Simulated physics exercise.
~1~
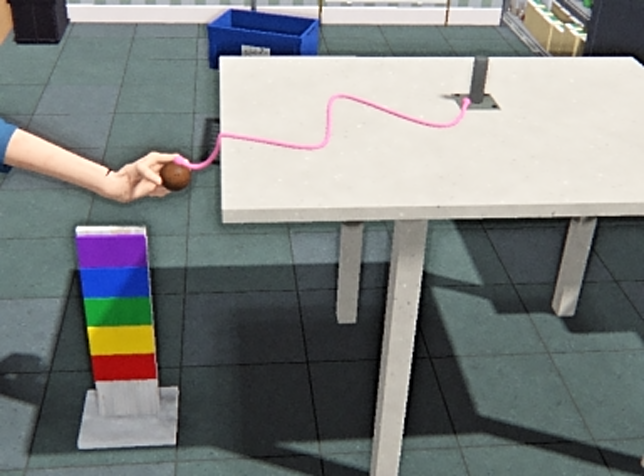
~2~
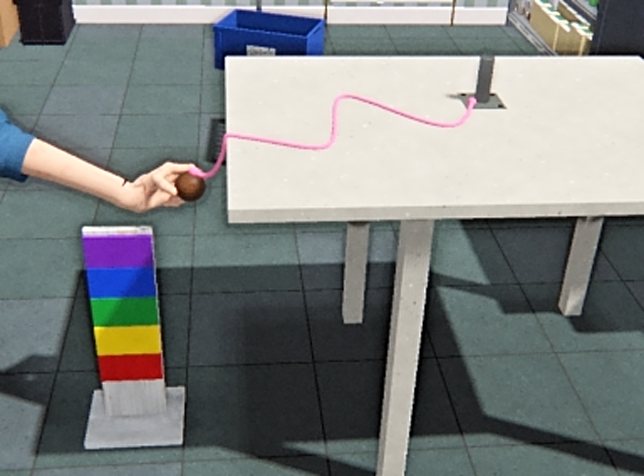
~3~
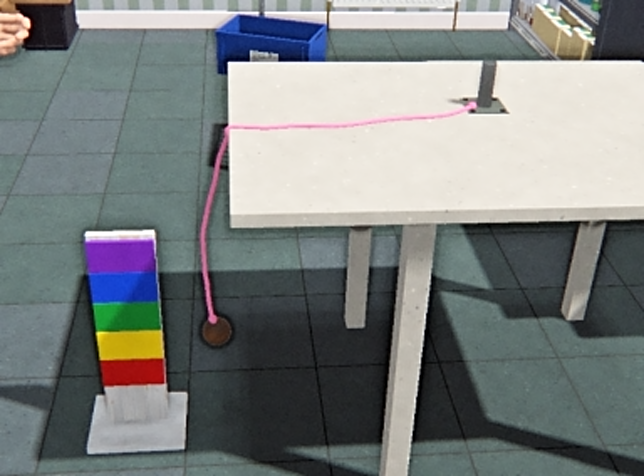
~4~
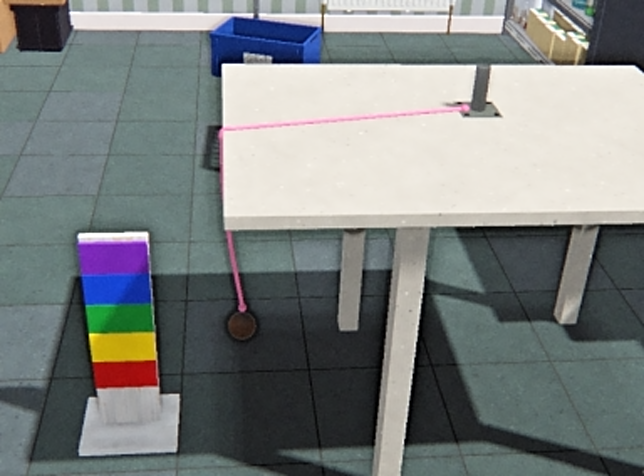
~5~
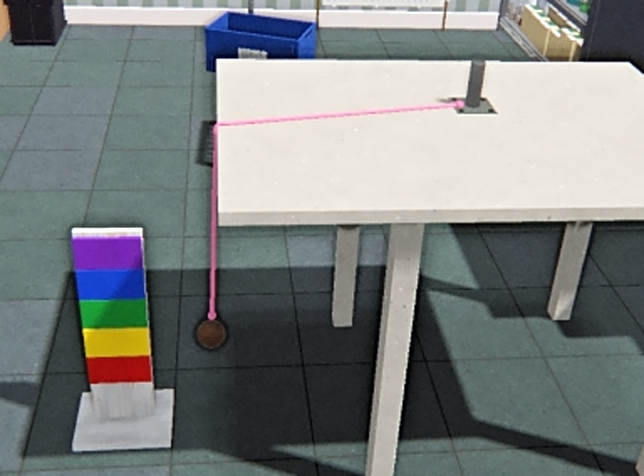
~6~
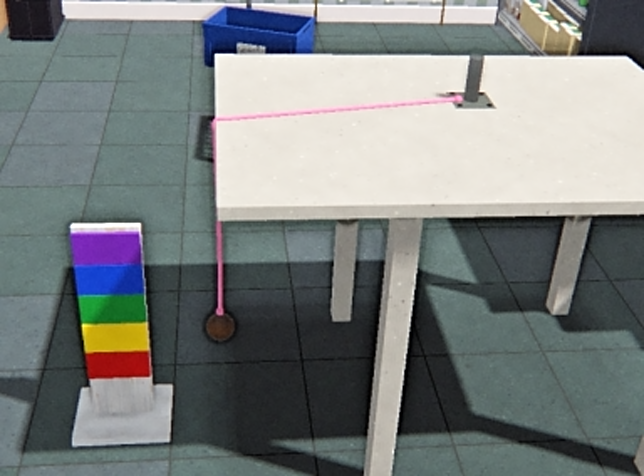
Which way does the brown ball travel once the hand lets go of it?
The brown ball moves down, dropping below the edge of the table on its pink cord.
